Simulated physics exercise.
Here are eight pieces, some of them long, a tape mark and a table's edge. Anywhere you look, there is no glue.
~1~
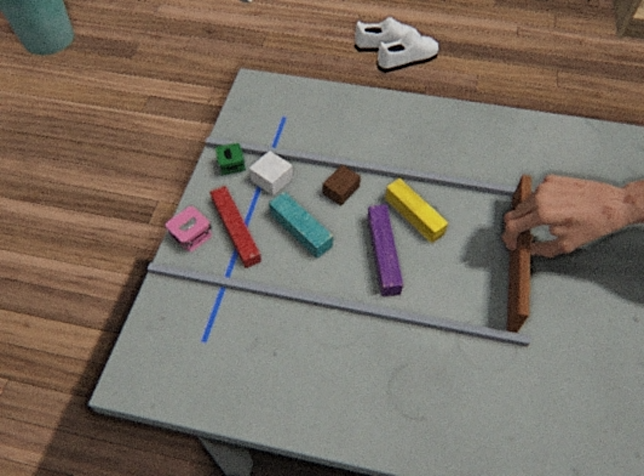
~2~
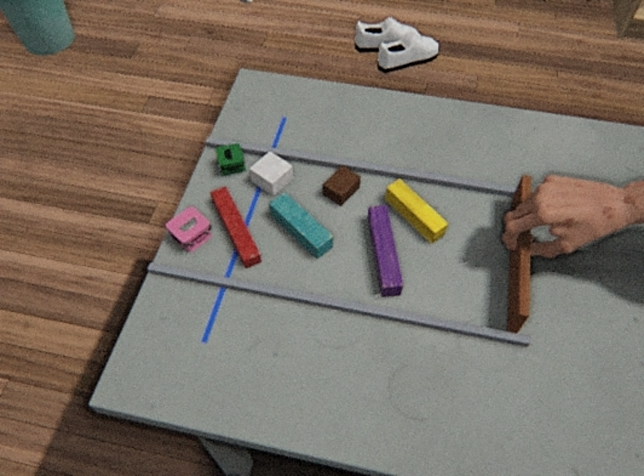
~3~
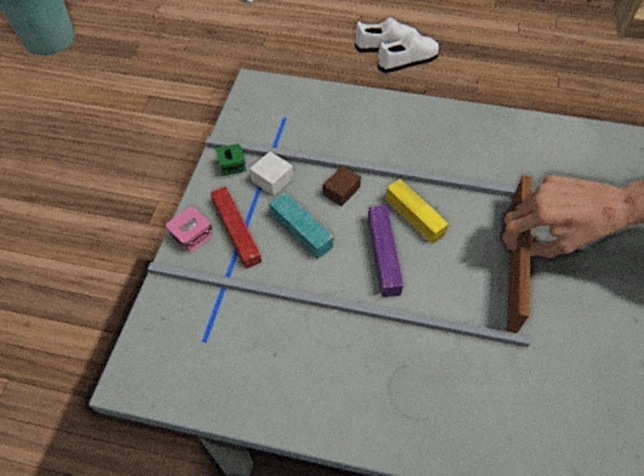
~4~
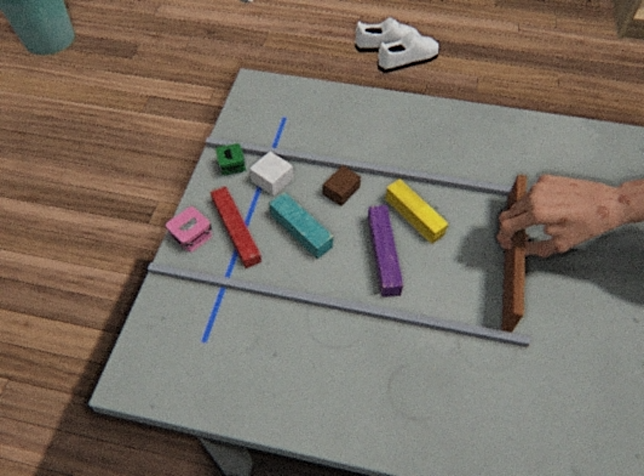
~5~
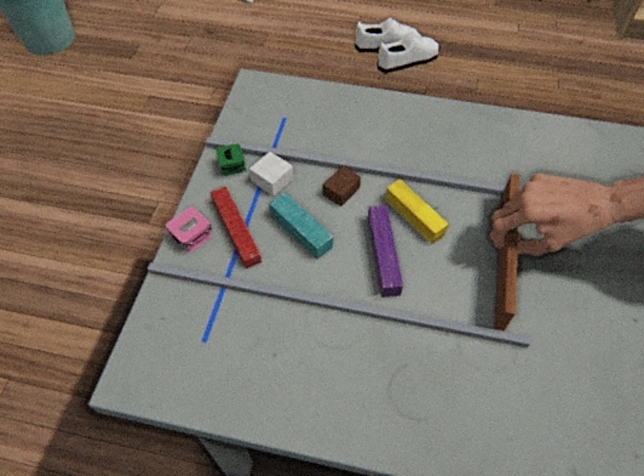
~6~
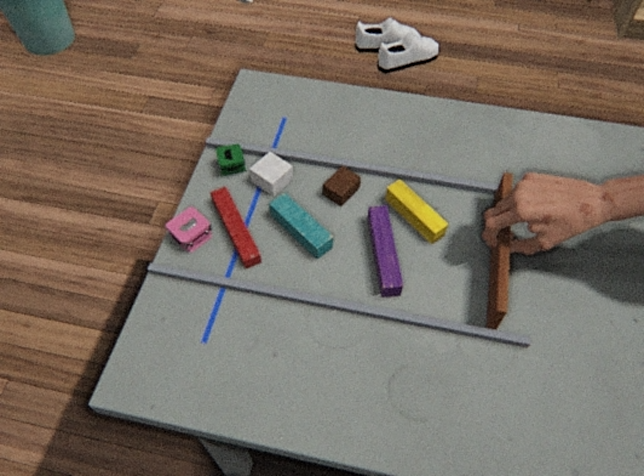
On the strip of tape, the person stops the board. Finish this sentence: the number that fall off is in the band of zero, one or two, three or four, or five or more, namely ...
Namely one or two.
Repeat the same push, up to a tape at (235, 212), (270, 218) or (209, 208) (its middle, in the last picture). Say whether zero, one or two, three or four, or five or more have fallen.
Number fallen at each tape, in order - 1 or 2, no fall at all, at least five.
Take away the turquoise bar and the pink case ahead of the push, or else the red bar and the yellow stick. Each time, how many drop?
The count is 1 in one try and 0 in the other, in that order.
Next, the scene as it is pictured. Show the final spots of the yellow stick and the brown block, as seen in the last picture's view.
In the last picture they sit at about (253, 175) and about (234, 171).
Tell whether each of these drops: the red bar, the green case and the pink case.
The red bar remains up; the green case goes over; the pink case tumbles off.
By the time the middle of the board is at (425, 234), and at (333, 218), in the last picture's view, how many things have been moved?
Well, it's 1 at the first one and 4 at the second.
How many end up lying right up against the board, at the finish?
It's 2.
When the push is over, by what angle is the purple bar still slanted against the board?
I'd say it's about 15° out of line.
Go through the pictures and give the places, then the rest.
The first picture shows pink case (190, 230); green case (231, 161); red bar (235, 226); board (520, 250); tape (250, 214).
The second picture shows green case (231, 161); turquoise bar (301, 225).
The third picture shows red bar (236, 226); purple bar (385, 250).
The fourth picture shows pink case (190, 230); board (515, 250).
The fifth picture shows green case (231, 161); white block (272, 174).
The sixth picture shows pink case (190, 231); green case (231, 161); red bar (235, 226); board (500, 248); tape (250, 215).
Soon after, none off yet; pink case at rest near (190, 231); green case at rest near (231, 161); red bar at rest near (235, 226).
Then, none off yet; pink case moving near (186, 230); green case moved a little near (218, 158); red bar moved a little near (218, 228).
At rest, the number that fall off is one or two; fallen, green case and pink case.
